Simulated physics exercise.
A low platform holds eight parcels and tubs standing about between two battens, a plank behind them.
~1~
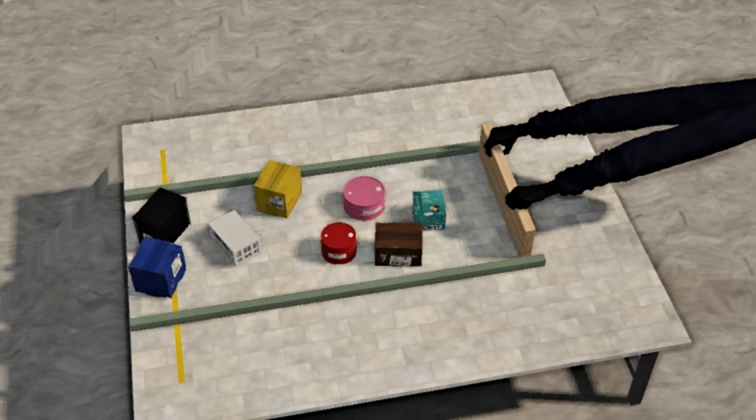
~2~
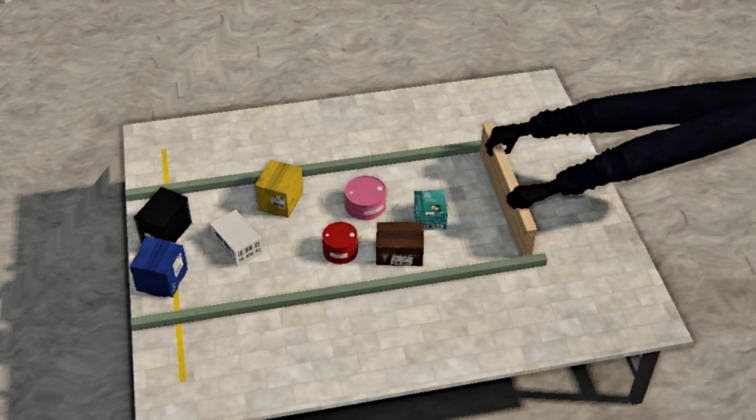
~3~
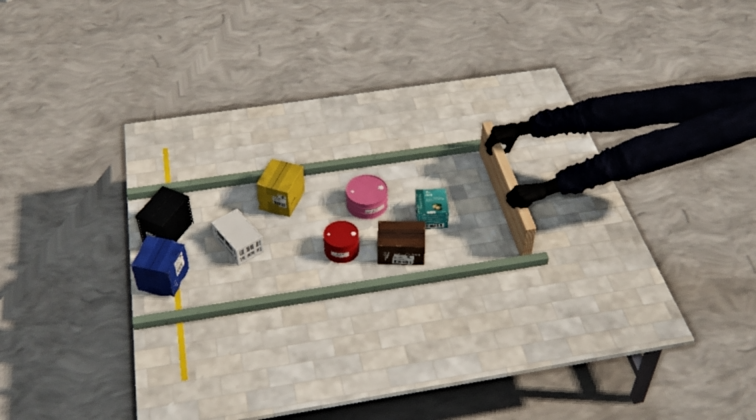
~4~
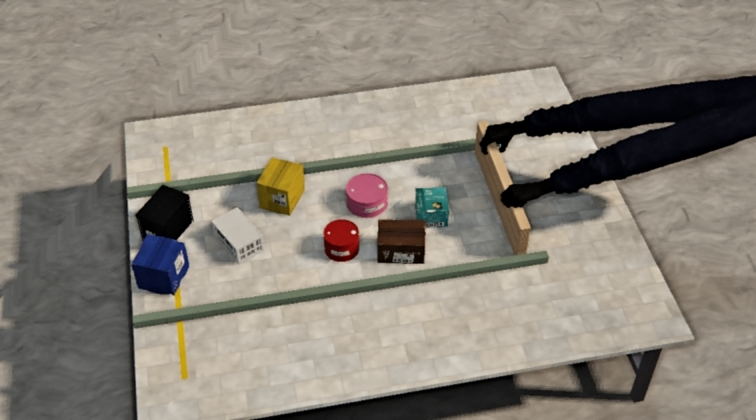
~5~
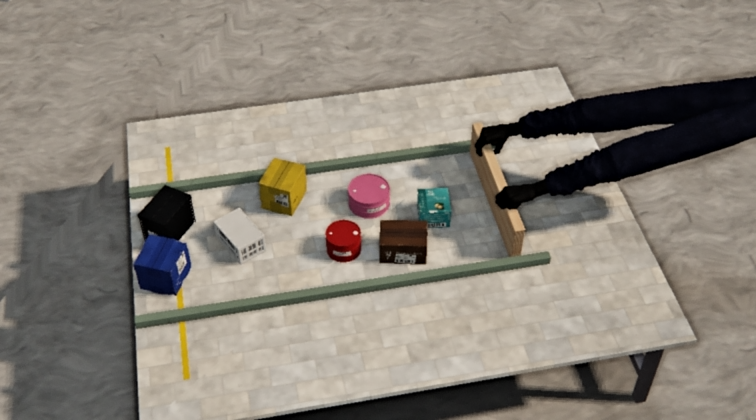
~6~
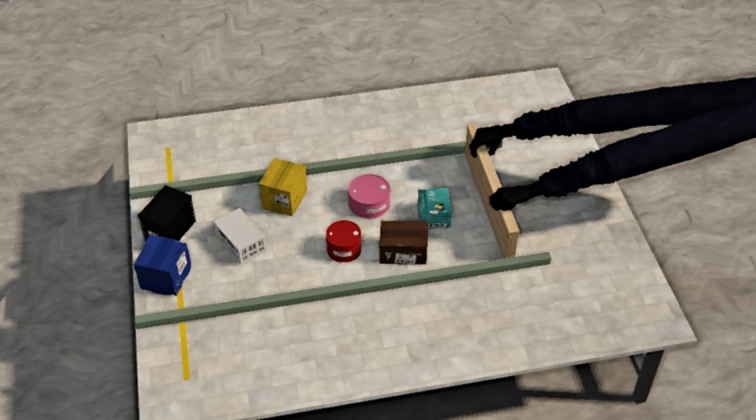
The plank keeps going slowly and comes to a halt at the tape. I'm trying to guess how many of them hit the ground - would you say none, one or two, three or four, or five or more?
The drop count fails to reach five, yet passes two.
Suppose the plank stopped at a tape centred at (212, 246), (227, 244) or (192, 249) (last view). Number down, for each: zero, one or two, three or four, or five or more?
One to two, no fall at all, just one or two.
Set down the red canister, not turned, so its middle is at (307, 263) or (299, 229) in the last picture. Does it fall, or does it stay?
It topples off, then topples off.
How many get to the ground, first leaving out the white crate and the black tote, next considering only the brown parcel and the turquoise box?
The counts: 2 and 3.
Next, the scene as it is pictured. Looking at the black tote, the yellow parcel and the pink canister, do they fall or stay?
Taking them one by one: The black tote goes down, the yellow parcel stays put, and the pink canister stays put.
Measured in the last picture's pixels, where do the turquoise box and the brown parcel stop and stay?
Answer: First (160, 260), after that (154, 287).
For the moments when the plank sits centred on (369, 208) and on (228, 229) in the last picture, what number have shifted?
The count is 4 at the first point and 8 at the second.
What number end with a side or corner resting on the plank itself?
Contact count: 4.
Early on, none off yet; blue box at rest near (163, 266); black tote at rest near (168, 219); white crate at rest near (240, 236).
A while later, none off yet; blue box at rest near (163, 266); black tote moving near (166, 218); white crate travelled about its own width near (214, 226).
Finally, the number that fall off is three or four; lost, red canister, white crate, black tote and blue box.
